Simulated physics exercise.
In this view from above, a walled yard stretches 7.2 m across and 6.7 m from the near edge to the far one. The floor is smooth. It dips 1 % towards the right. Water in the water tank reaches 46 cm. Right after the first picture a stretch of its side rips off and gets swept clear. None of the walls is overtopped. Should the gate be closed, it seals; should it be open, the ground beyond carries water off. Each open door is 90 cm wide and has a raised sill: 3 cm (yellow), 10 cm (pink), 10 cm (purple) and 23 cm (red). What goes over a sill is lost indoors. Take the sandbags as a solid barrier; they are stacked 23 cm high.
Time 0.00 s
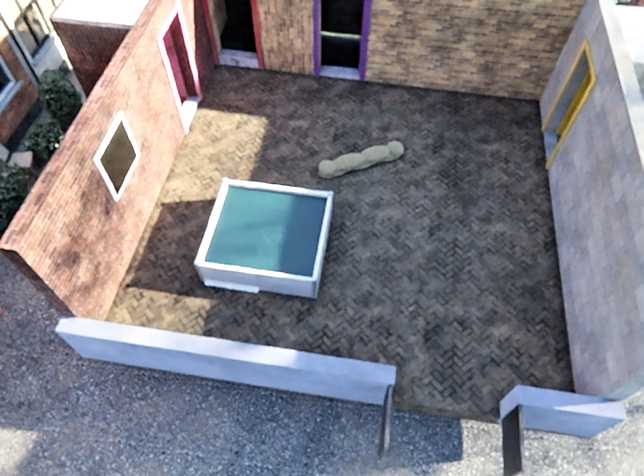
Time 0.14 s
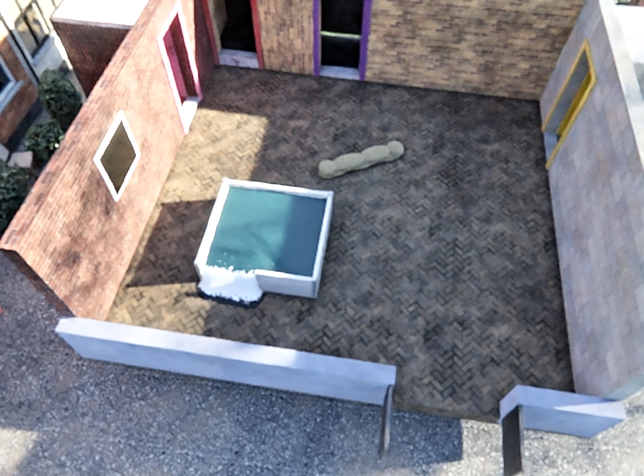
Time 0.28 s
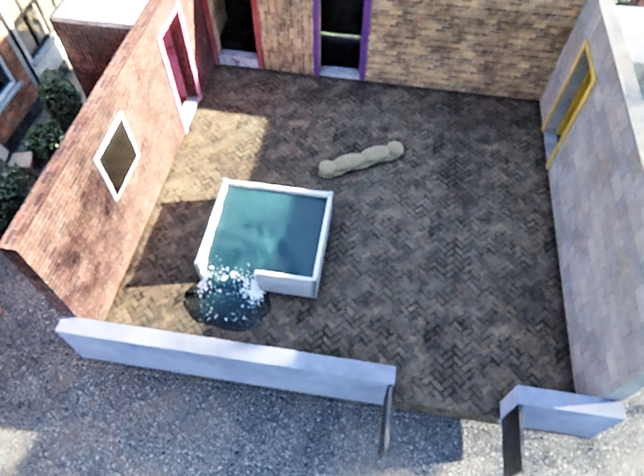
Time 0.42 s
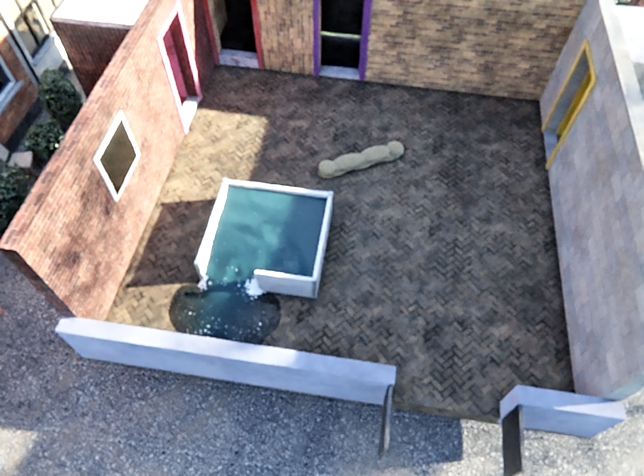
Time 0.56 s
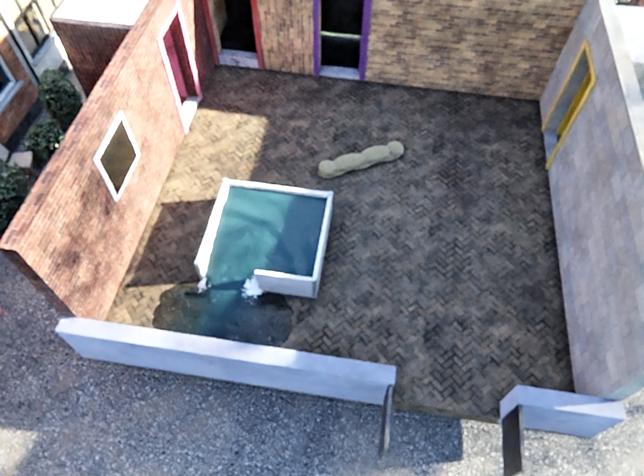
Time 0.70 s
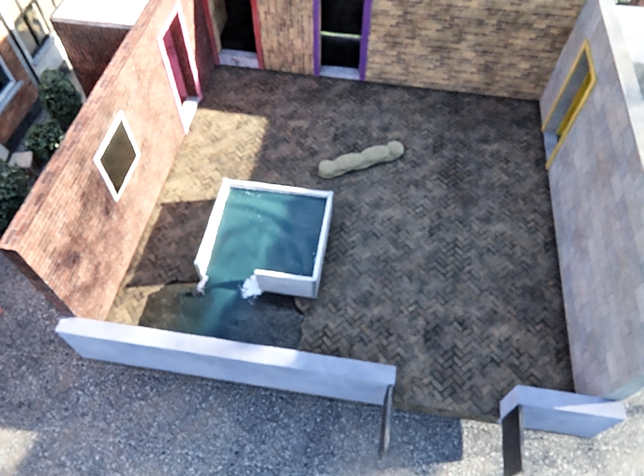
Water burst through a gap at the front left of a white-walled tank in a brick yard, splashed onto the paving, and spread in a dark pool behind the low front wall.
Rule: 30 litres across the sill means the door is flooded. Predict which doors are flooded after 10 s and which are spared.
My prediction: The yellow door never tops the limit. The pink door never tops the limit. The purple door never tops the limit. The red door never tops the limit.
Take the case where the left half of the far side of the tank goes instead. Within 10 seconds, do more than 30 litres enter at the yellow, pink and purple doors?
Then: Yellow beyond it, pink short of it, purple short of it.
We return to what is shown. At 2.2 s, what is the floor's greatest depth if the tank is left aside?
I'd say near 31 centimetres.
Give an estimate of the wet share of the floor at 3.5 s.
Roughly 35 % of the floor is wet.
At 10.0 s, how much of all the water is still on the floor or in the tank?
98 %.
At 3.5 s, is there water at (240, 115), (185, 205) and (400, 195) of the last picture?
Point 1: Unreached; point 2: Reached; point 3: Unreached.
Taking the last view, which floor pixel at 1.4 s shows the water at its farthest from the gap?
Point: Roughly (366, 380).
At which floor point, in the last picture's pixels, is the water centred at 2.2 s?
The water is centred near (246, 278).
After 1.4 s water covers 5 % of the floor and is deepest (32 cm) near (204, 342); yellow door not reached, pink door not reached, purple door not reached, red door not reached.
After 2.2 s water covers 15 % of the floor and is deepest (31 cm) near (110, 339); yellow door not reached, pink door not reached, purple door not reached, red door not reached.
After 3.5 s water covers 35 % of the floor and is deepest (19 cm) near (98, 337); yellow door not reached, pink door not reached, purple door not reached, red door not reached.
After 6.0 s water covers 55 % of the floor and is deepest (12 cm) near (132, 342); yellow door not reached, pink door 2 cm at the sill, 0 L in, purple door not reached, red door 8 cm at the sill, 0 L in.
After 10.0 s water covers 75 % of the floor and is deepest (8 cm) near (201, 353); yellow door 3 cm at the sill, 0 L in, pink door 2 cm at the sill, 0 L in, purple door 4 cm at the sill, 0 L in, red door 5 cm at the sill, 0 L in.
